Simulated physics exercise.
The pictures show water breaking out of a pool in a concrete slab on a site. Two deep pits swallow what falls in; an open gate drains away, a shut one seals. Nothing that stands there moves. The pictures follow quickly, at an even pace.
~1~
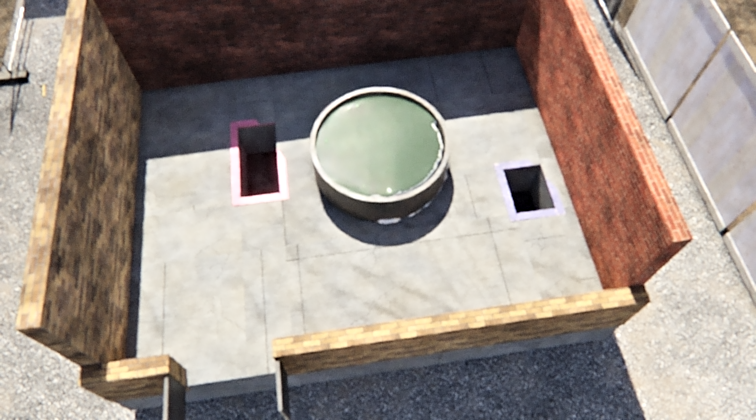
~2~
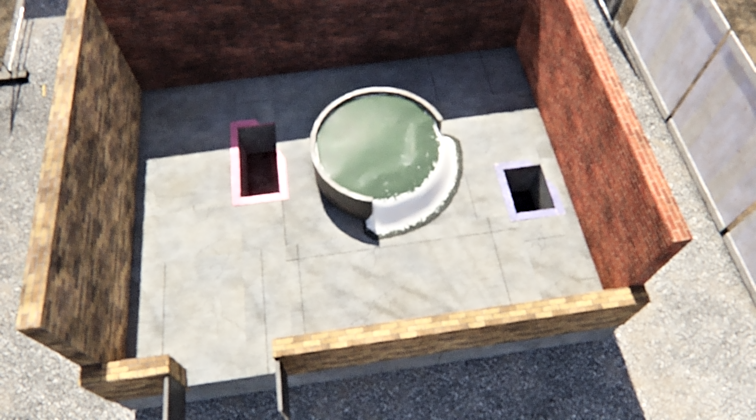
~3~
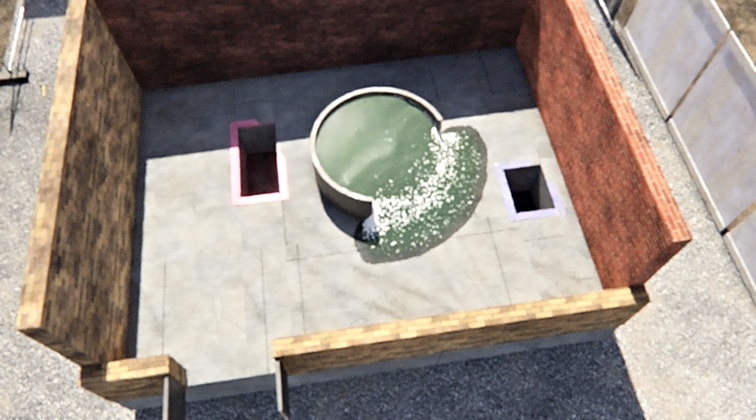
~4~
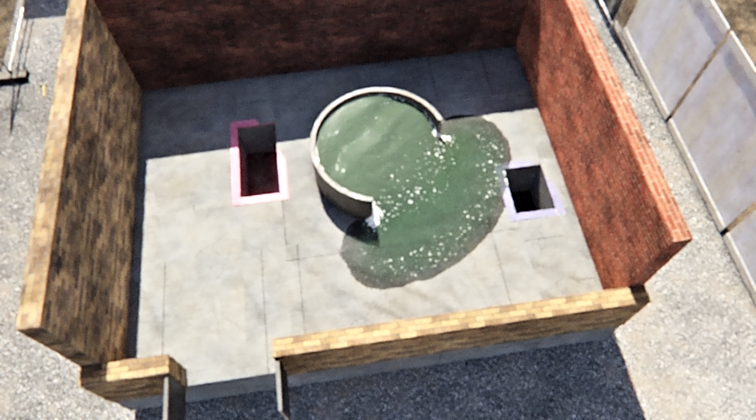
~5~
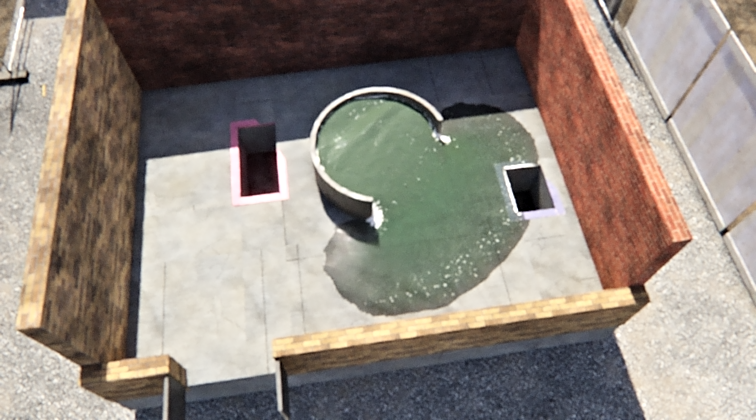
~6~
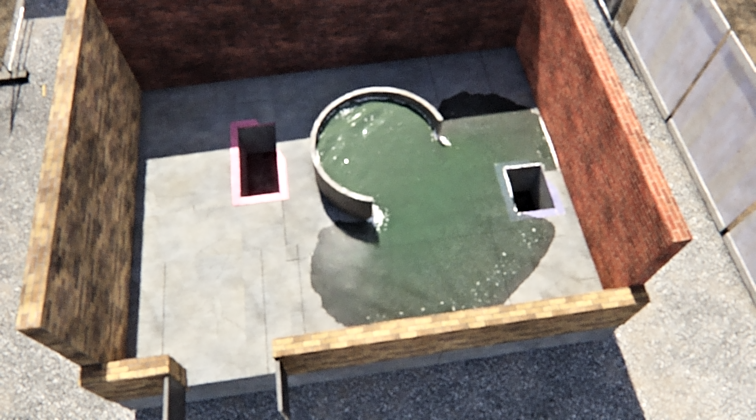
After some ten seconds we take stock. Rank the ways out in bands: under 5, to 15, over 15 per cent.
One by one: The gate takes under 5 %; the pink pit takes under 5 %; the blue pit takes over 15 %.
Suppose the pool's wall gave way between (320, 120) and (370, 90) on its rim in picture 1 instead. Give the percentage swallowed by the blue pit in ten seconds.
In per cent: Blue 8.
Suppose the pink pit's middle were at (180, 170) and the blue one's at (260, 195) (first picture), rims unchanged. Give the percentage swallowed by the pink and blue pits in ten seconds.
Per cent: Pink 14, blue 4.
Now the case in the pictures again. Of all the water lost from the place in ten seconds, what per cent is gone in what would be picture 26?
Some 50 per cent.
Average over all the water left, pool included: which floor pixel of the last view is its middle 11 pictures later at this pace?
Roughly at (453, 222).
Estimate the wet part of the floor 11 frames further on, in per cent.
Near 35 in a hundred.
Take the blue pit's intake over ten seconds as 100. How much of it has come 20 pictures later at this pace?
Roughly 55 per cent.
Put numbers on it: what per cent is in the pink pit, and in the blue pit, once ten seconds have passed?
About 2 and 42 per cent.
A moment on, water covers 35 % of the floor; the gate 0 %, the pink pit 0 %, the blue pit 7 %.
Next, water covers 35 % of the floor; the gate 0 %, the pink pit 0 %, the blue pit 13 %.
Then, water covers 55 % of the floor; the gate 0 %, the pink pit 0 %, the blue pit 25 %.
Later, water covers 75 % of the floor; the gate 1 %, the pink pit 0 %, the blue pit 38 %.
In the end, water covers 90 % of the floor; the gate 3 %, the pink pit 2 %, the blue pit 43 %.
